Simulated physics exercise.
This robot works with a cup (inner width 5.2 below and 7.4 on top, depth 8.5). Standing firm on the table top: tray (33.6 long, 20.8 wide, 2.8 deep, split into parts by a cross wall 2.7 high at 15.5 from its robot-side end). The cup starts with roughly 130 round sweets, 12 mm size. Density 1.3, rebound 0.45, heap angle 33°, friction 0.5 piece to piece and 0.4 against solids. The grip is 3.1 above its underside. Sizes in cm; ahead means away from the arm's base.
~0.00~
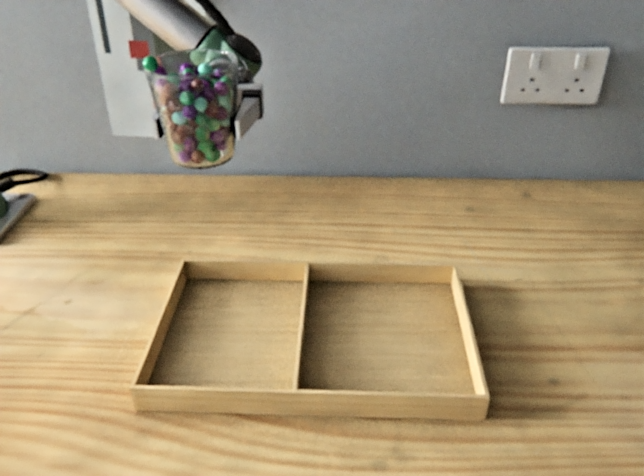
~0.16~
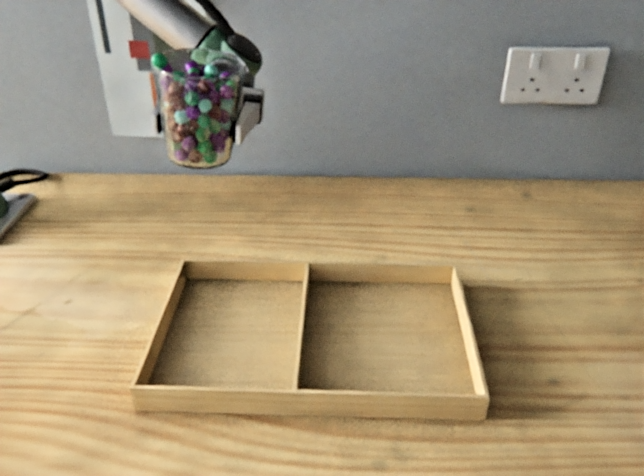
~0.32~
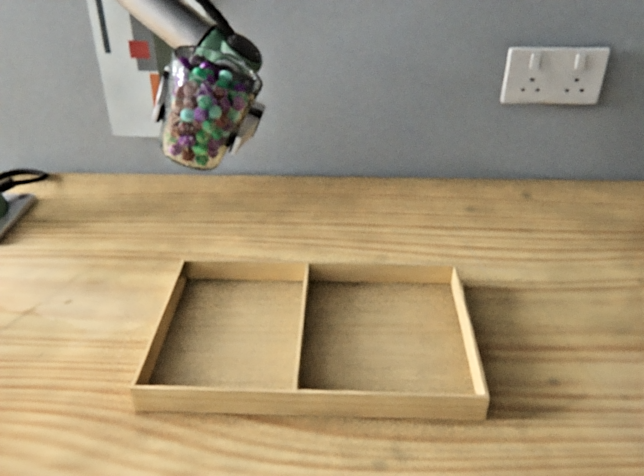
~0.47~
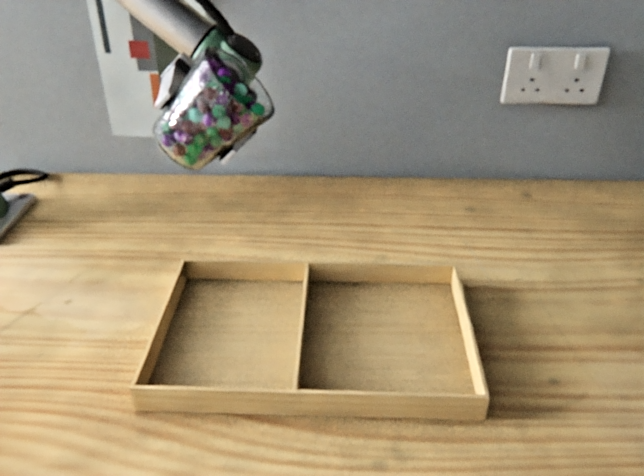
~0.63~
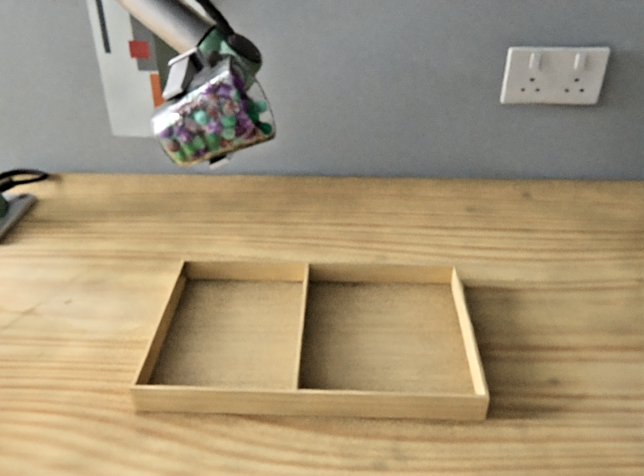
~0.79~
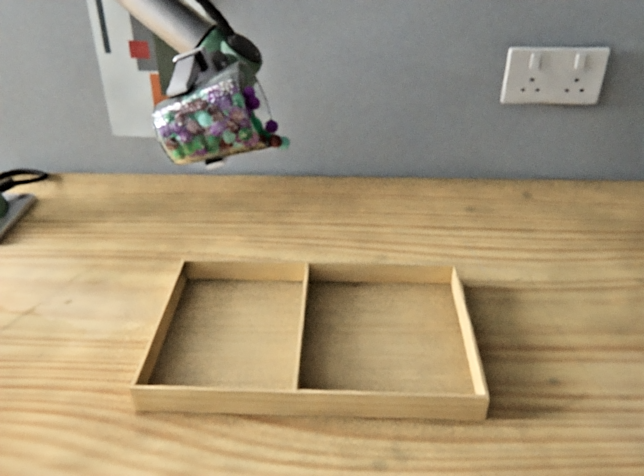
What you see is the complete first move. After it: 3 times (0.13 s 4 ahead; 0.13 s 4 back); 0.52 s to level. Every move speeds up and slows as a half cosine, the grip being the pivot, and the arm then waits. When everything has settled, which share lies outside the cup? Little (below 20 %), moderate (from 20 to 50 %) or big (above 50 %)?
Answer: Big; above 50 % of the round sweets finish outside the cup.
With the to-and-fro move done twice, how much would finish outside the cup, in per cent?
Then about 50 per cent.
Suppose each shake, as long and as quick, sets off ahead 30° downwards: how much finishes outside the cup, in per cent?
Some 40 per cent.
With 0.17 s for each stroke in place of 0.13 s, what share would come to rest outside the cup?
It would be near 45 per cent.
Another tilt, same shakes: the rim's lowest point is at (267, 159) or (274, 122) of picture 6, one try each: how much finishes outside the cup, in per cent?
About 95 and 25 per cent.
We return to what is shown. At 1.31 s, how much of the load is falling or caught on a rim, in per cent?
About 13 per cent.
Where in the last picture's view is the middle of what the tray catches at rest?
At about (368, 334).
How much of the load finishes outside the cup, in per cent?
Roughly 65 per cent.
After 1.31 s, tilted 70° forward, highest piece 26 above the table; 63 in the cup, 43 in the far-side part, 2 in the robot-side part, 2 on the table or floor, 17 in flight or on a rim.
After 1.83 s, tilted 35° forward, highest piece 29 above the table; 67 in the far-side part, 47 in the cup, 10 in the robot-side part, 3 on the table or floor.
After 2.29 s, level, highest piece 28 above the table; 67 in the far-side part, 47 in the cup, 10 in the robot-side part, 3 on the table or floor.
After 3.34 s, level, highest piece 28 above the table; 67 in the far-side part, 47 in the cup, 10 in the robot-side part, 3 on the table or floor.
At rest, 67 in the far-side part, 47 in the cup, 10 in the robot-side part, 3 on the table or floor. That is 63 % outside the cup.
